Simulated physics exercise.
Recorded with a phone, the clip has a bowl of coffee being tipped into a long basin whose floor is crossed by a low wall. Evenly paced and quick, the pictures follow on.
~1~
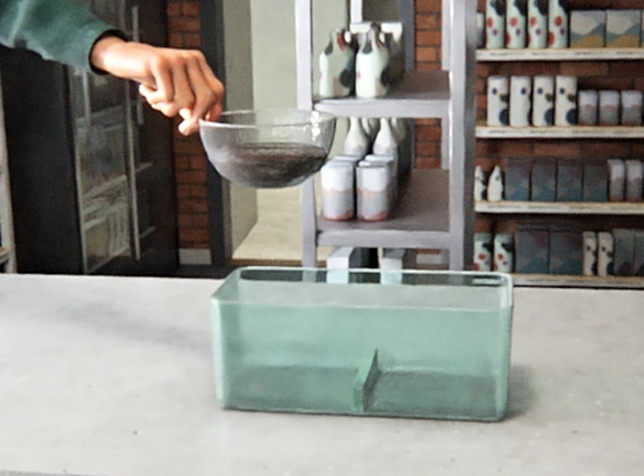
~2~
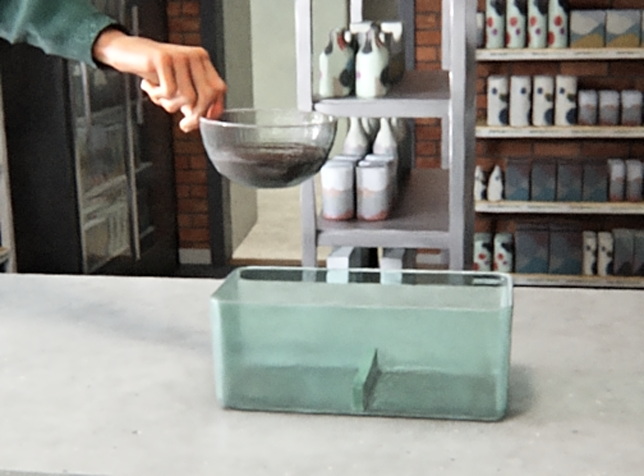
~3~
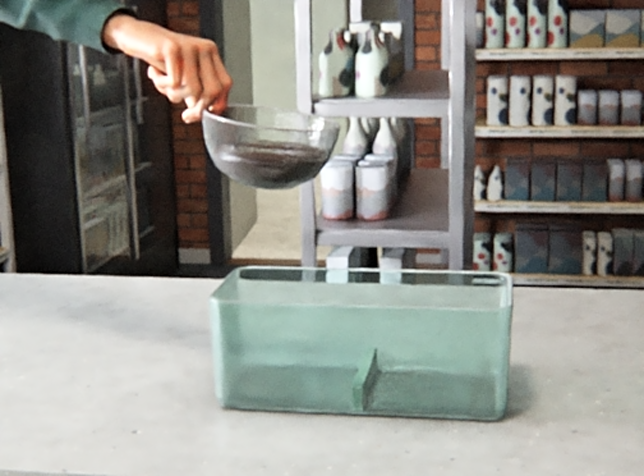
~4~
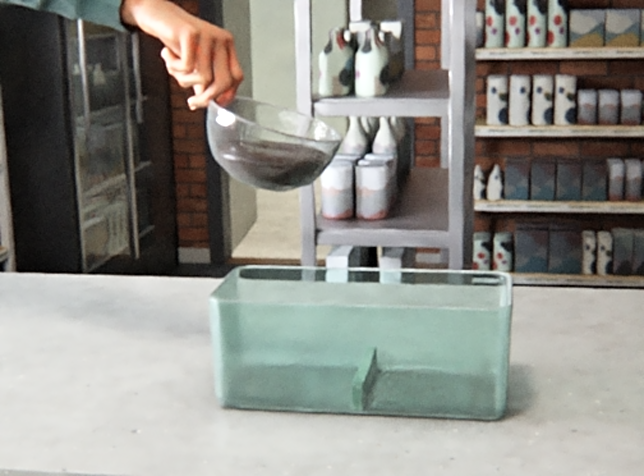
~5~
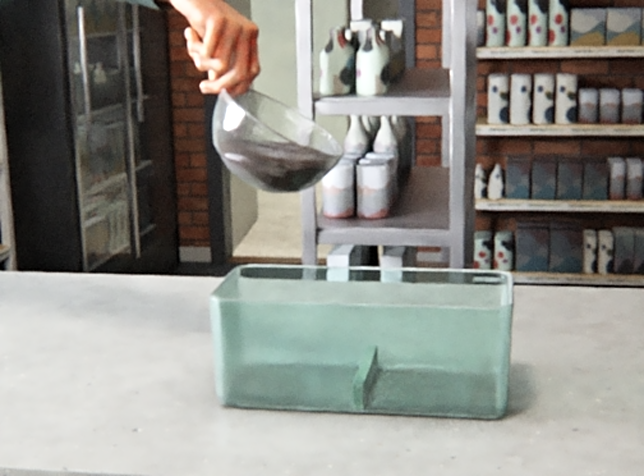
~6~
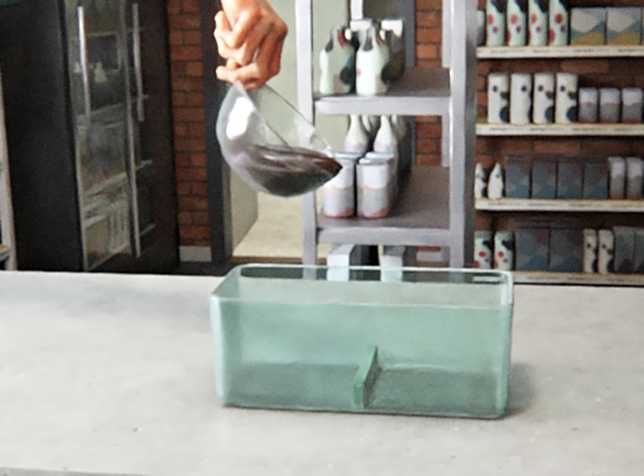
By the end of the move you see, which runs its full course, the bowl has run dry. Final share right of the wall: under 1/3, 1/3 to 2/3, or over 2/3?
Sits mid-range.
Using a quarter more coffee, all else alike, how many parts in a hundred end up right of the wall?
55 %.
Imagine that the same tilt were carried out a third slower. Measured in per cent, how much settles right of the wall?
About 60 per cent.
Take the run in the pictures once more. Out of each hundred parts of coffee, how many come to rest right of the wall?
Close to 55 per cent.
A moment on, the bowl is tipped right over and 2 per cent is still to pour, 24 is left of the wall and 41 right of it.
Next, the bowl is tipped right over and 0 per cent is still to pour, 43 is left of the wall and 54 right of it.
Then the bowl is tipped right over and 0 per cent is still to pour, 41 is left of the wall and 55 right of it.
Later the bowl is tipped right over and 0 per cent is still to pour, 42 is left of the wall and 55 right of it.
Finally, 42 per cent lies left of the wall, 55 right of it and 3 outside.
